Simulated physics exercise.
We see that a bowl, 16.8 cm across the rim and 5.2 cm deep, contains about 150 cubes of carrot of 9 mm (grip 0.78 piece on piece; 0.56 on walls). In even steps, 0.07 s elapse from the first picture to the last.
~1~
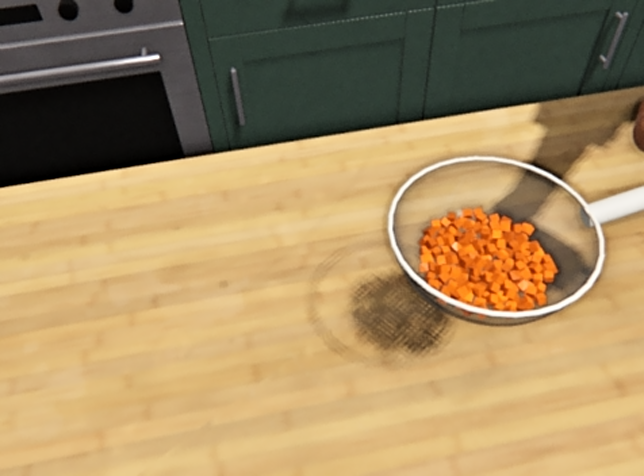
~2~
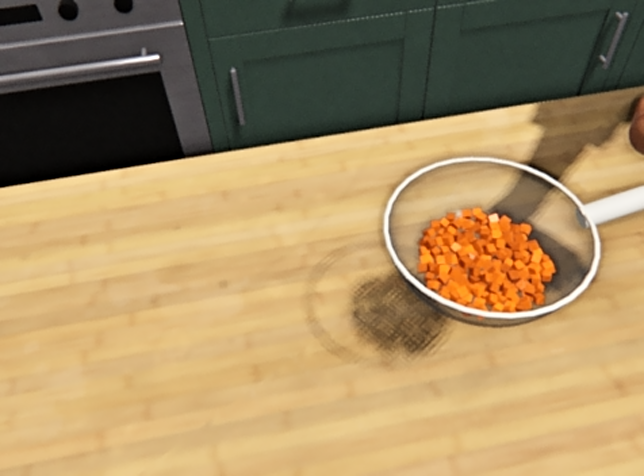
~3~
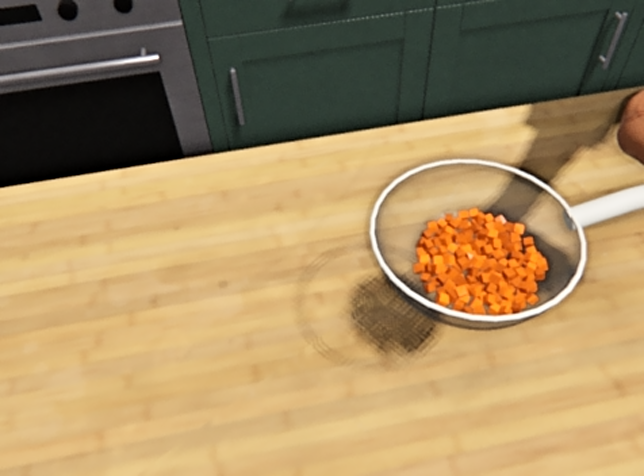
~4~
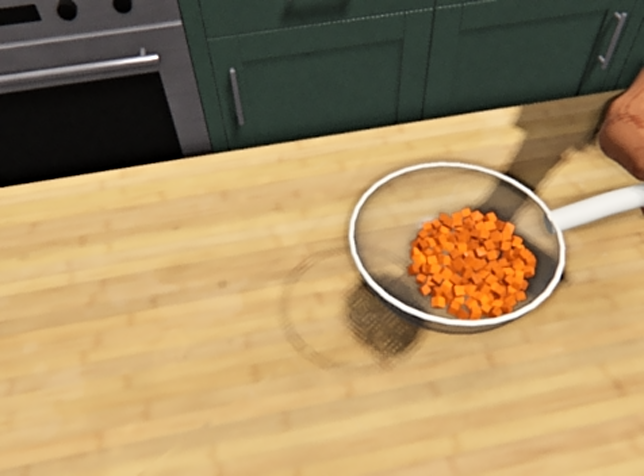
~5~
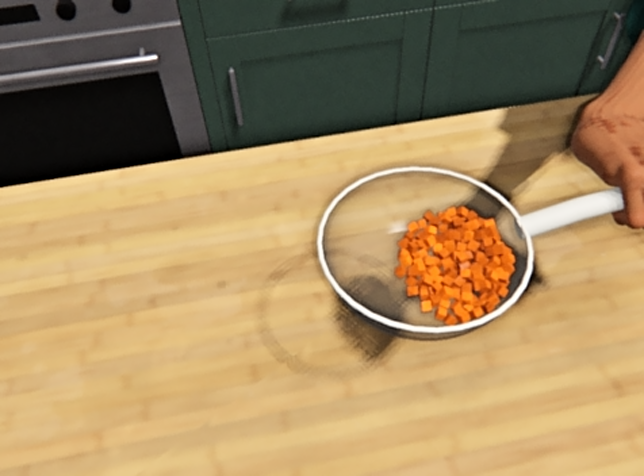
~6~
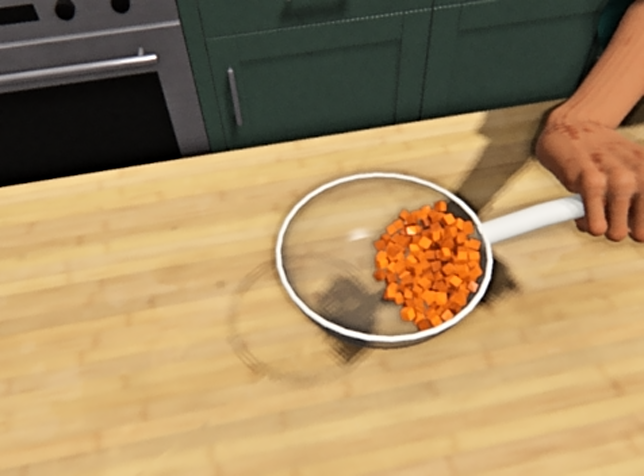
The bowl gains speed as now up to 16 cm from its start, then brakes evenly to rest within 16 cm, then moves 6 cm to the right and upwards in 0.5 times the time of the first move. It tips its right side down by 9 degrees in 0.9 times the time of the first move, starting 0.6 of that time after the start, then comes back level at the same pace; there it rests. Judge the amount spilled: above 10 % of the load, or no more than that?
Above 10 %.
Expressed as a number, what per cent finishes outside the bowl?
My estimate is close to 20 percent.
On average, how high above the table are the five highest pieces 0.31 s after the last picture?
39 cm.
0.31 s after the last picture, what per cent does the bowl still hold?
75 %.
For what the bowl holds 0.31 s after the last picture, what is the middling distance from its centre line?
3.0 centimetres, roughly.
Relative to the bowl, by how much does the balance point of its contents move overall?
I'd estimate close to 2.5 cm.
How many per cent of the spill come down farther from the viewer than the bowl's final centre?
Roughly 40 per cent of the spill.
Then, 0.17 s after the last picture, tilt 9 degrees; bowl 80 %, in the air 20 %; middle of all pieces near (22, 301).
Then, 0.31 s after the last picture, tilt 2 degrees; fallen left of where it stops 5 %, bowl 75 %, in the air 20 %; middle of all pieces near (53, 296).
Then, 0.43 s after the last picture, tilt 0 degrees; fallen left of where it stops 10 %, bowl 75 %, in the air 15 %; middle of all pieces near (115, 299).
Then, 0.56 s after the last picture, tilt 0 degrees; fallen left of where it stops 20 %, bowl 80 %; middle of all pieces near (160, 285).
In the end, fallen left of where it stops 20 %, bowl 80 %.
